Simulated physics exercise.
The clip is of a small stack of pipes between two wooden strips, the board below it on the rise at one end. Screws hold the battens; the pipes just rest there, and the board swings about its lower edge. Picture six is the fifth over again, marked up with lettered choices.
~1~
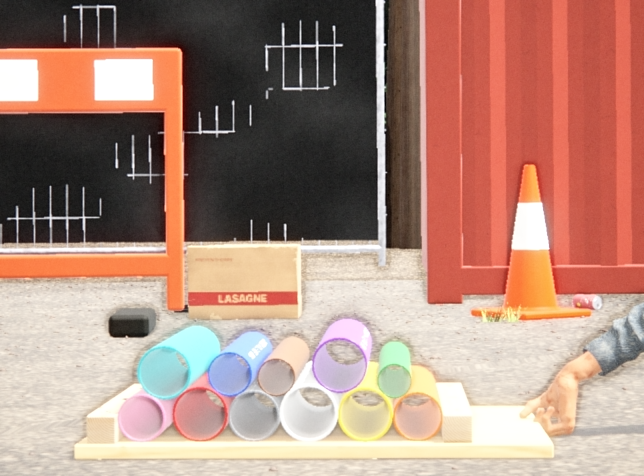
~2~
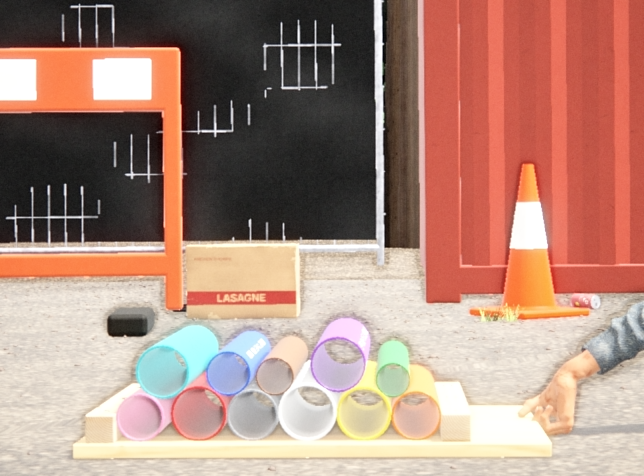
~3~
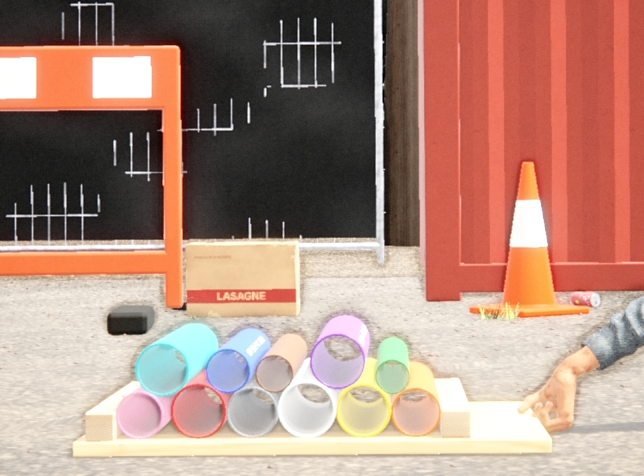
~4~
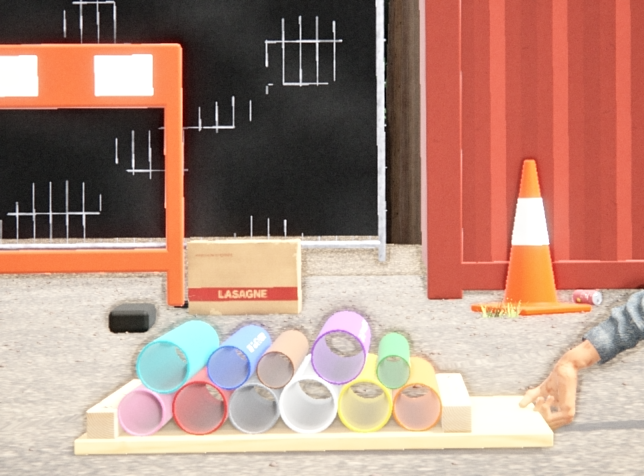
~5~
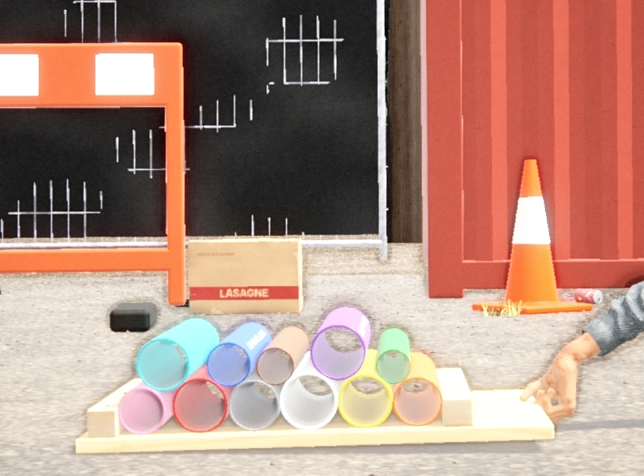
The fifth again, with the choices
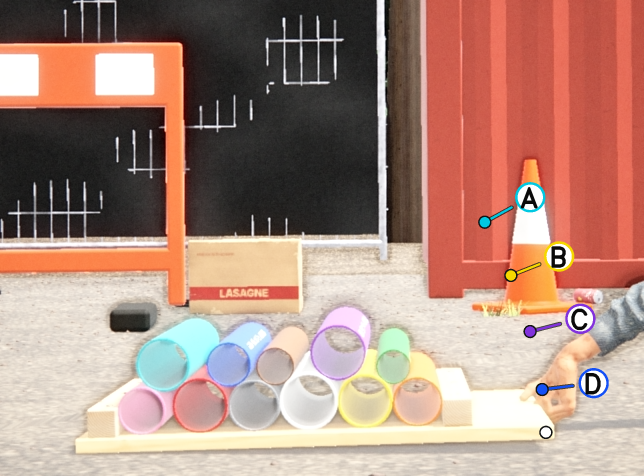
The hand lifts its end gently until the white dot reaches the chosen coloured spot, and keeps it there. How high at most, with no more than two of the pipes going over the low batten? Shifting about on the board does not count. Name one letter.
At most to A.
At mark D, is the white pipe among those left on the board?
The white pipe: Yes.
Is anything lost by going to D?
No, at D.
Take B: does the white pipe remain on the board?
Yes, with B.
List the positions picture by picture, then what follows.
Pink pipe (142, 418); red pipe (200, 414); grey pipe (254, 416), in the first frame.
Grey pipe (253, 415); white pipe (307, 412), in the second frame.
Board (317, 414); yellow pipe (363, 410); orange pipe (416, 412); turquoise pipe (163, 370), in the third frame.
Board (319, 410); pink pipe (141, 413); red pipe (200, 408), in the fourth frame.
Board (319, 406); pink pipe (142, 411); red pipe (200, 406), in the fifth frame.
On the marked copy, A at (485, 222); B at (511, 276); C at (530, 331); D at (542, 390); the white dot at (546, 432).
Taking A. A third of the way, board at 17°.
Two thirds of the way, board at 28°.
When it is over, board at 28°, one over the low batten (turquoise).
As for the rest, B none over the low batten; C none over the low batten; D none over the low batten.
